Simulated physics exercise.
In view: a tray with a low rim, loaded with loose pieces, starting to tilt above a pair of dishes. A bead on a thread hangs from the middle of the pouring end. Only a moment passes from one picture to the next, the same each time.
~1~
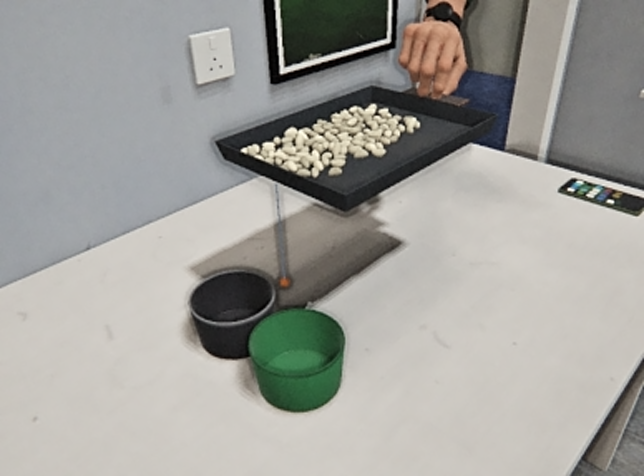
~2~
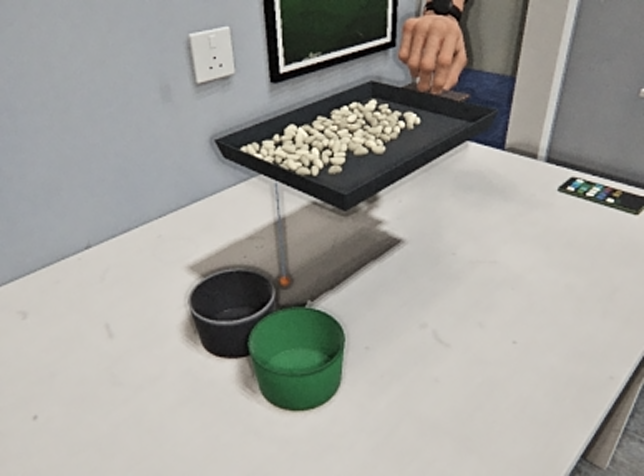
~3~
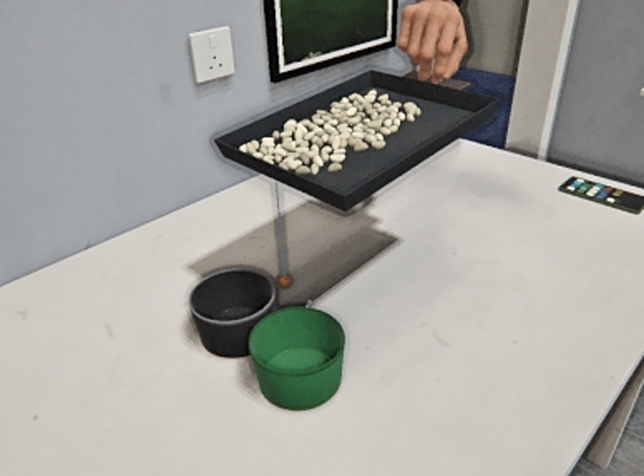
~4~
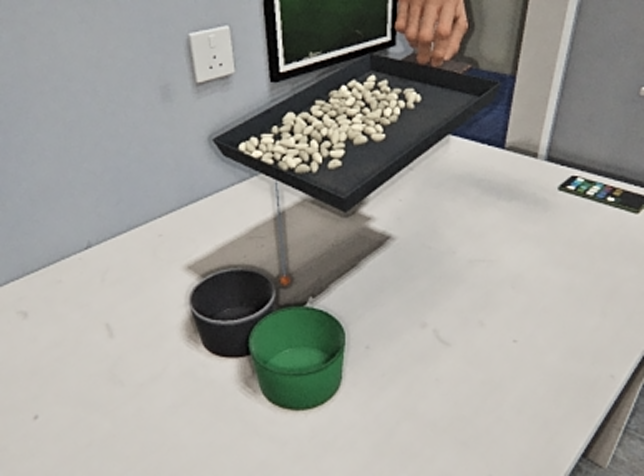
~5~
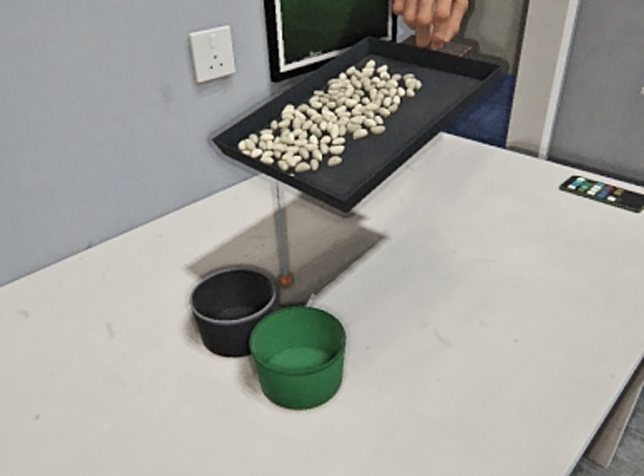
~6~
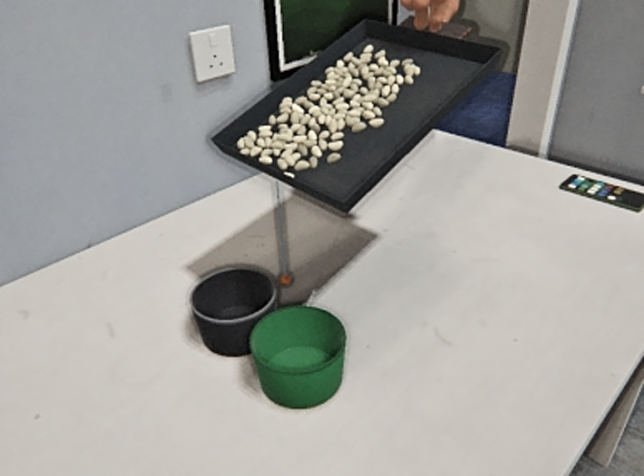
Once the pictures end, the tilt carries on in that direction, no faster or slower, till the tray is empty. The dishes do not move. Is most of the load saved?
In the dishes lies the larger part of it.
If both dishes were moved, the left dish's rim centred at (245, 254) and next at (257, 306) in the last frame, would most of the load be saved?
In turn: Below a half; most of it.
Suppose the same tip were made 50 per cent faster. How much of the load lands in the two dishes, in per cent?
Roughly 70 in a hundred.
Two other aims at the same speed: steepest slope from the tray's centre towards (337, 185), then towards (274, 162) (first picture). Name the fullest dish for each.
The first try: The right dish. The second: The left dish.
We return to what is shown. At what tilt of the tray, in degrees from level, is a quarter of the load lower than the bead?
Near 110 degrees.
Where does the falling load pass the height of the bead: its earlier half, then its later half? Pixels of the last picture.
Around (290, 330) and then (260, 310).
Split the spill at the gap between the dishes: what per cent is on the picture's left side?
Roughly 80 in a hundred.
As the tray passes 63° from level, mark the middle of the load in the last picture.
Near (290, 143).
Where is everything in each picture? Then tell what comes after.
The first frame shows corners of the pouring end at (222, 141) and (345, 191), level; middle of the load at (330, 138), white beans; left dish at (200, 333); right dish at (263, 383); bead on its thread at (285, 282).
The second frame shows corners of the pouring end at (222, 140) and (345, 190), level; middle of the load at (330, 135).
The third frame shows corners of the pouring end at (221, 139) and (344, 191), tipped barely, lowest at the right corner; middle of the load at (330, 130).
The fourth frame shows corners of the pouring end at (220, 138) and (344, 193), tipped a little, lowest at the right corner; middle of the load at (328, 122).
The fifth frame shows corners of the pouring end at (219, 138) and (343, 195), tipped a little, lowest at the right corner; middle of the load at (328, 115).
The sixth frame shows corners of the pouring end at (217, 137) and (343, 196), tipped clearly, lowest at the right corner; middle of the load at (326, 107); left dish at (201, 330); right dish at (264, 380).
Soon after the last picture, tray tipped steeply; nearly all on the tray; a stray few in the air.
A little later, tray tipped past a quarter turn; about two thirds on the tray; a small part in the right dish; a stray few in the left dish; a small part outside both; about a quarter in the air.
Later still, tray tipped past a quarter turn; about half in the right dish; about a quarter in the left dish; about a quarter outside both.
At rest, tray tipped past a quarter turn; about half in the right dish; about a quarter in the left dish; about a quarter outside both.
